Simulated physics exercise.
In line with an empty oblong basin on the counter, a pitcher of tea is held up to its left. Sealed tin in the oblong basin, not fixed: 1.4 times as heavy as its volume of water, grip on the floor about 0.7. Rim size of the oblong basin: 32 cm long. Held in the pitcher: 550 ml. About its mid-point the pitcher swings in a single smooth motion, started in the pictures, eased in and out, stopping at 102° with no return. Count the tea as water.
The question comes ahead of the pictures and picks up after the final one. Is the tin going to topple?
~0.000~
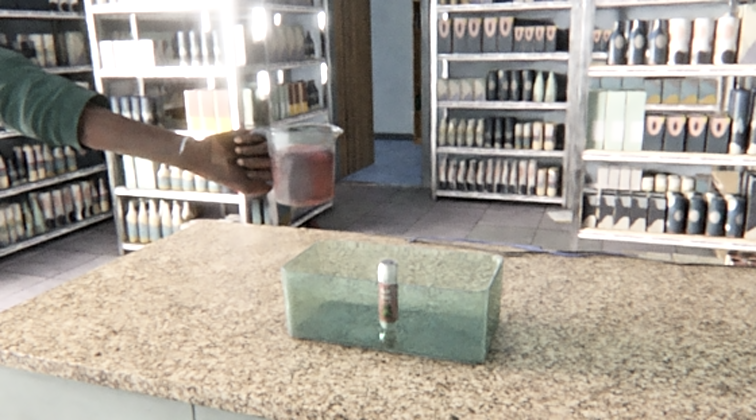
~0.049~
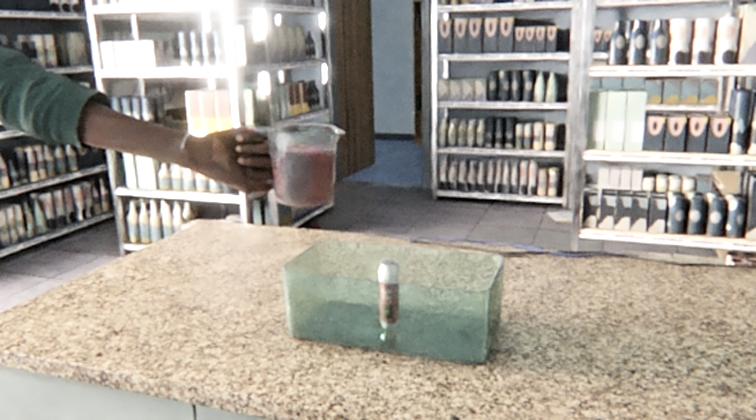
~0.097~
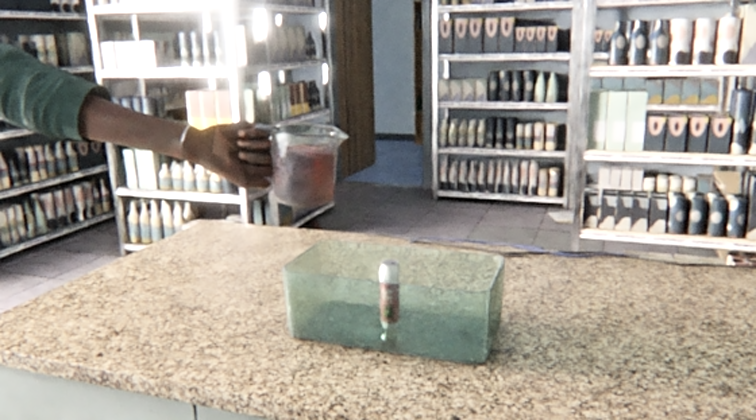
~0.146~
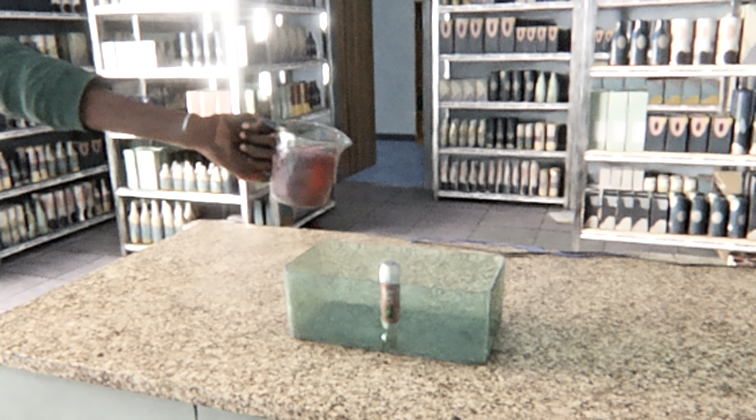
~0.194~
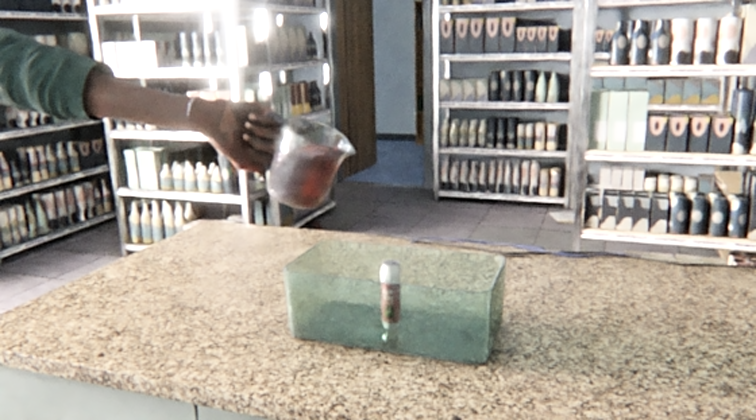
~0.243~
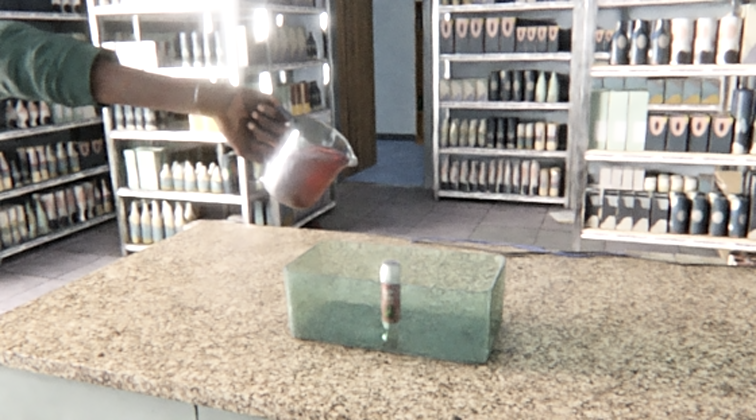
I'd say it will come down.
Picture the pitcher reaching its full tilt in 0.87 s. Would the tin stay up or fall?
Result: Tin tipped over.
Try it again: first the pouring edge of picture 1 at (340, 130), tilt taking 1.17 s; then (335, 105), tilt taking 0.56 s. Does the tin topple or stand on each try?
First it tips over; then it tips over.
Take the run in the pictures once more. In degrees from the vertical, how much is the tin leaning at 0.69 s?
Tilt: Around 0°.
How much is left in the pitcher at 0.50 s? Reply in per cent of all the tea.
Close to 60 percent of the liquid remains at that time.
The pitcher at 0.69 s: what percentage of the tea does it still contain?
What remains is about 16 percent of it all.
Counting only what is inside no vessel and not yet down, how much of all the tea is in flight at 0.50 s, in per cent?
Around 30 in a hundred.
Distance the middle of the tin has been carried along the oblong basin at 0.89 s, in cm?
Measured centre to centre, about 6 cm.
Then, 0.50 s in, the tilt is 95° and 60 per cent is still to pour; the tin stands where it began.
Then, 0.69 s in, the tilt is 102° and 15 per cent is still to pour; the tin stands 2 cm from where it began.
Then, 0.89 s in, the tilt is 102° and 3 per cent is still to pour; the tin leans 31°.
Then, 1.10 s in, the tilt is 102° and 0 per cent is still to pour; the tin lies on its side.
Finally, the tin lies on its side.
